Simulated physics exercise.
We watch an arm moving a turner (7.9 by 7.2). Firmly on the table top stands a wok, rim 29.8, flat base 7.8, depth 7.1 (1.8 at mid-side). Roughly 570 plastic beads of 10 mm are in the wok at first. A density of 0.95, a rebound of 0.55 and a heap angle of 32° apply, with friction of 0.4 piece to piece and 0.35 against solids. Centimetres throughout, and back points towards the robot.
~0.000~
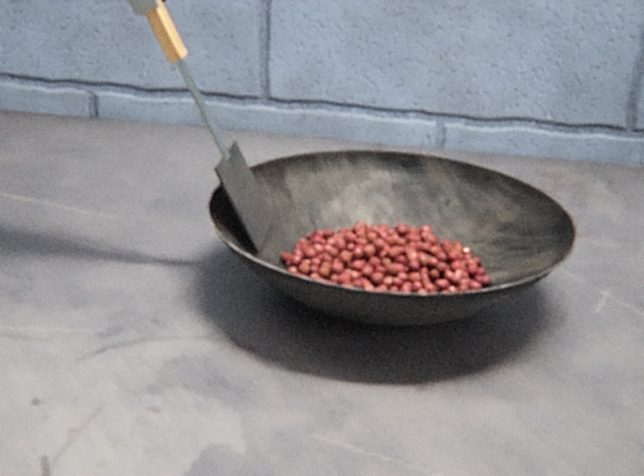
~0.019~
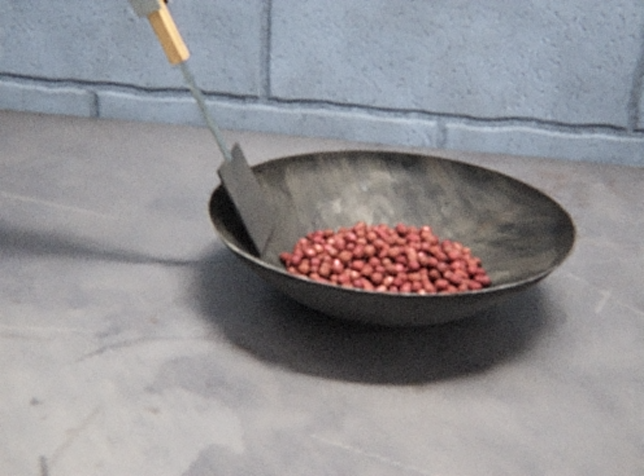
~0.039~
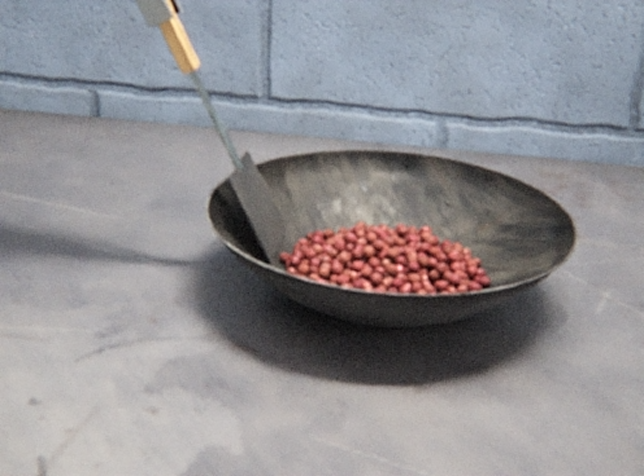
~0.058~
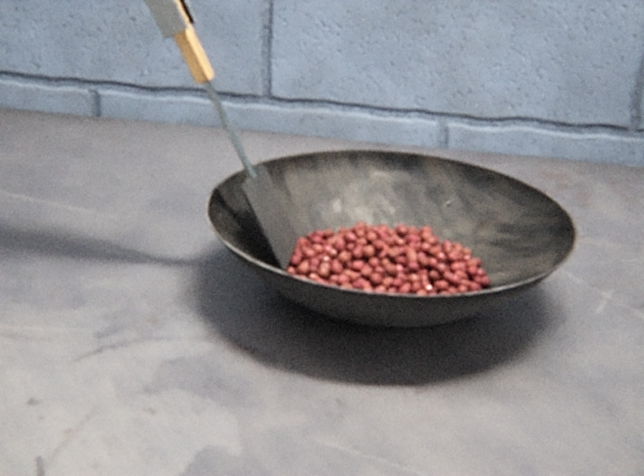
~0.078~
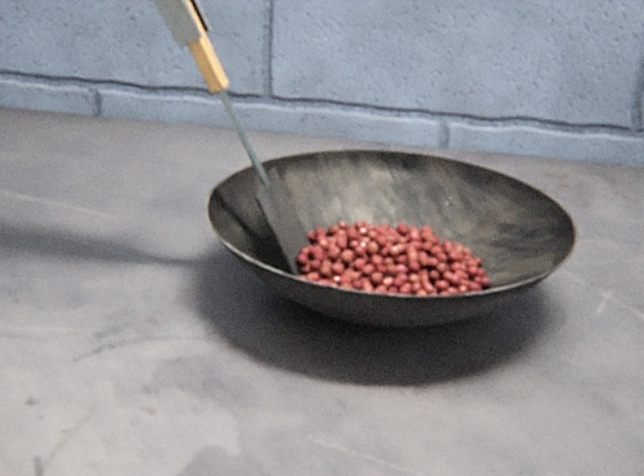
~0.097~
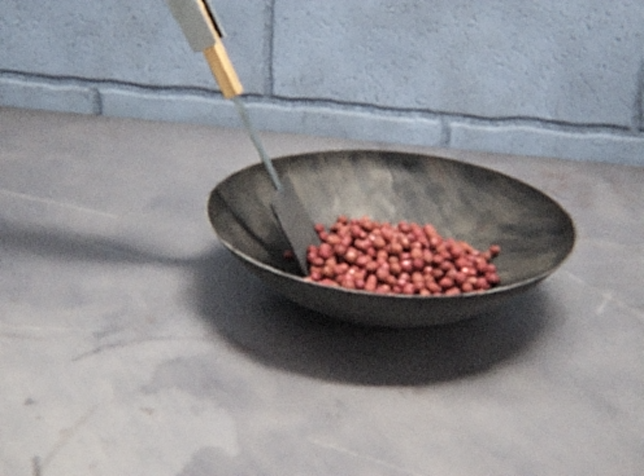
A turner slides down and right inside the wok, nudging the reddish beads slightly right.
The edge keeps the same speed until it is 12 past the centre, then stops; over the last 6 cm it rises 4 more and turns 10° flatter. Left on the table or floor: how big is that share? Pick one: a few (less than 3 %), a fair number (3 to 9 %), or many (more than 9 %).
Many, more than 9 %.
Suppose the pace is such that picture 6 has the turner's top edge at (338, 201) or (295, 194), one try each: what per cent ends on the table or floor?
Near 40 per cent in the first try and near 25 per cent in the second.
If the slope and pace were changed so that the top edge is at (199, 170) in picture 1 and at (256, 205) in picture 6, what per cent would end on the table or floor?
Around 20 per cent finishes there.
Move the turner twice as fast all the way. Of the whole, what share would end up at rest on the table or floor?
Then about 40 per cent.
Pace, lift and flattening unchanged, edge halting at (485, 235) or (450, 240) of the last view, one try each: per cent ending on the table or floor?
About 0 and 0 per cent.
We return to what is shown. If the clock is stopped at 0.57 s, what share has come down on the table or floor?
Estimate: About 15 percent.
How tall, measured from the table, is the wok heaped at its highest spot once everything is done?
Peak at rest, approximately 5.5 centimetres.
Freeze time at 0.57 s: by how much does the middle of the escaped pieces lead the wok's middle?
The distance is about 24 cm.
By 0.21 s, sloping 63°, highest piece 6 above the table; 567 in the wok.
By 0.31 s, sloping 61°, highest piece 8 above the table; 567 in the wok.
By 0.57 s, sloping 53°, highest piece 9 above the table; 461 in the wok, 75 on the table or floor, 31 on the blade or in flight.
By 1.62 s, sloping 53°, highest piece 5 above the table; 461 in the wok, 106 on the table or floor.
Final count, 461 in the wok, 106 on the table or floor. That is 19 % on the table or floor.
